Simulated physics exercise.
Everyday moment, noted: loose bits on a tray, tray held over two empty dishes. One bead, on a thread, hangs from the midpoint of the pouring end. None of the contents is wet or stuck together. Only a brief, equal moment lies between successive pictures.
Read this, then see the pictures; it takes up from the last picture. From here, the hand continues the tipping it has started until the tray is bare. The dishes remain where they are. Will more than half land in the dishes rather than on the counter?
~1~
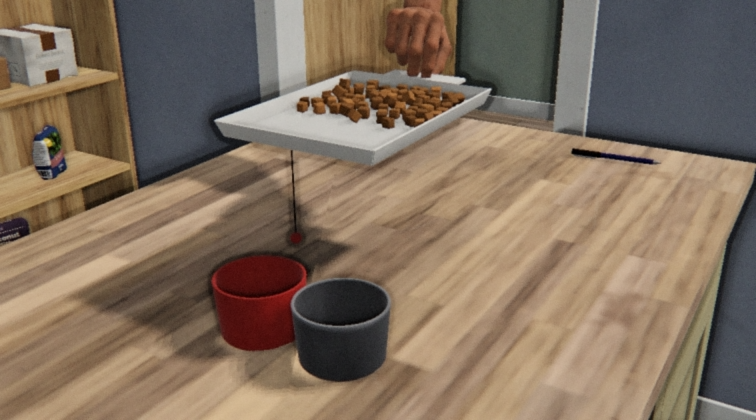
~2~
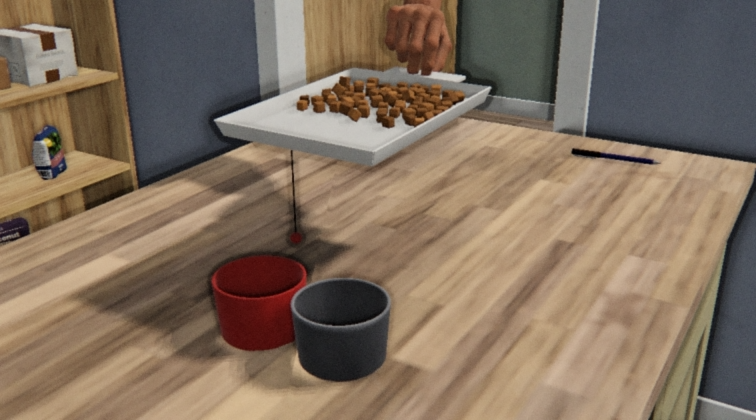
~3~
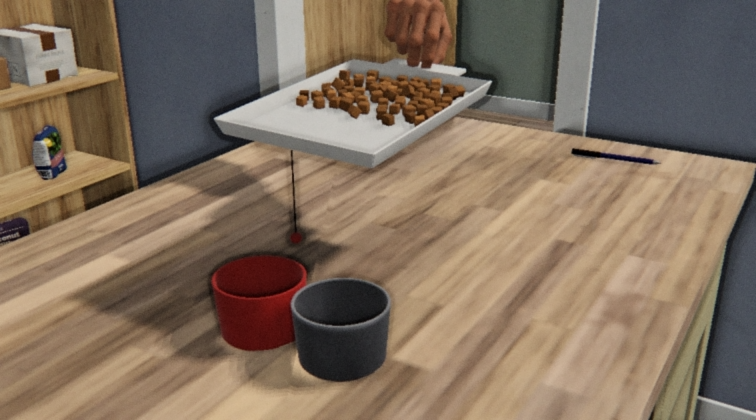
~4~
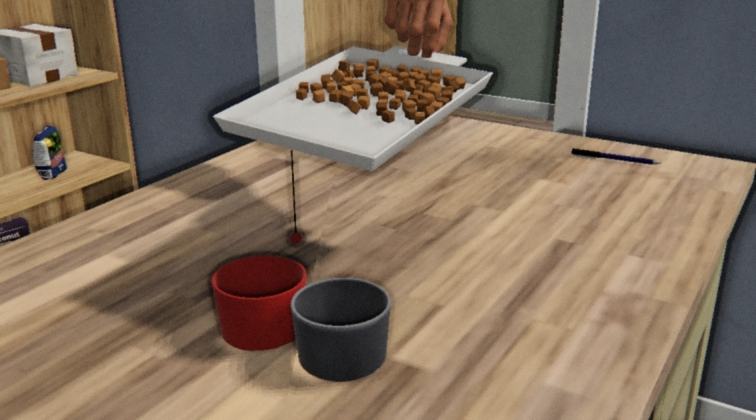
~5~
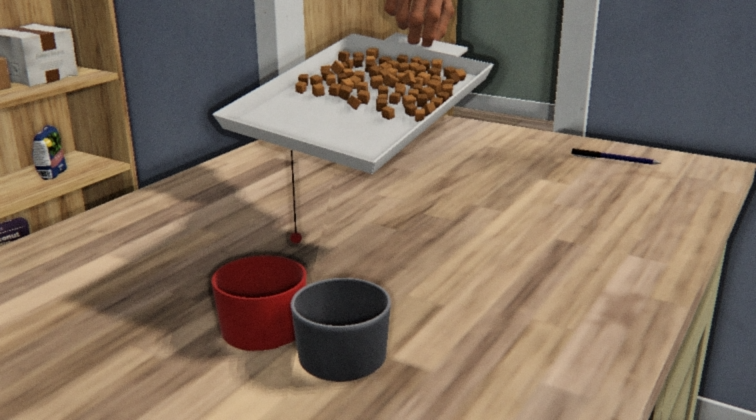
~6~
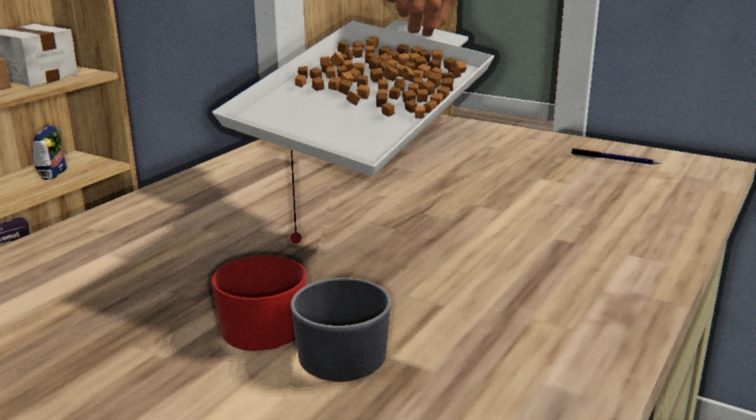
The dishes end up holding not even half.
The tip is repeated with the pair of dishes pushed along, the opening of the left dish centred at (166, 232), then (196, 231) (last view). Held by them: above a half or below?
At the first place below a half, at the second less than half.
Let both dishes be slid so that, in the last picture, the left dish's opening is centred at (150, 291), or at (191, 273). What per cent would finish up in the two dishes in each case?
Around 0 % followed by around 0 %.
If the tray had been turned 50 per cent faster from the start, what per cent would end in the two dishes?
That works out at about 40 percent.
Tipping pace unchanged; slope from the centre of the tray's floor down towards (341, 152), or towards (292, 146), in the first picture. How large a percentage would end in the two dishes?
About 40 and 60 percent.
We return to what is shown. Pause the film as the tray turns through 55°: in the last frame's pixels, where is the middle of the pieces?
The load is centred about (364, 128).
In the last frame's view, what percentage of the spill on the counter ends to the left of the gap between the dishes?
That would be roughly 10 per cent.
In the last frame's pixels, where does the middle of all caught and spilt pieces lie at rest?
It settles centred around (373, 326).
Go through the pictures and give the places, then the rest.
In the first frame, corners of the pouring end (223, 120) and (372, 148), level; middle of the load (390, 102), brown sugar cubes; left dish (231, 319); right dish (314, 347); bead on its thread (296, 238).
In the second frame, corners of the pouring end (223, 119) and (372, 148), level; middle of the load (390, 100).
In the third frame, corners of the pouring end (223, 118) and (372, 151), tipped barely, lowest at the right corner; middle of the load (390, 96).
In the fourth frame, corners of the pouring end (222, 115) and (372, 154), tipped a little, lowest at the right corner; middle of the load (390, 88).
In the fifth frame, corners of the pouring end (222, 113) and (372, 157), tipped a little, lowest at the right corner; middle of the load (390, 81).
In the sixth frame, corners of the pouring end (221, 111) and (372, 161), tipped a little, lowest at the right corner; middle of the load (390, 74); left dish (231, 319); right dish (314, 347).
Just after the last frame, tray tipped steeply; almost all on the tray; just a few in the right dish; about a tenth in the air.
A moment on, tray tipped right over; roughly two thirds on the tray; about a tenth in the right dish; about a tenth in the left dish; about a tenth outside both; about a tenth in the air.
Further on, tray tipped past a quarter turn; roughly a quarter in the right dish; about a tenth in the left dish; the larger part outside both.
When it is over, tray tipped past a quarter turn; roughly a quarter in the right dish; about a tenth in the left dish; the larger part outside both.
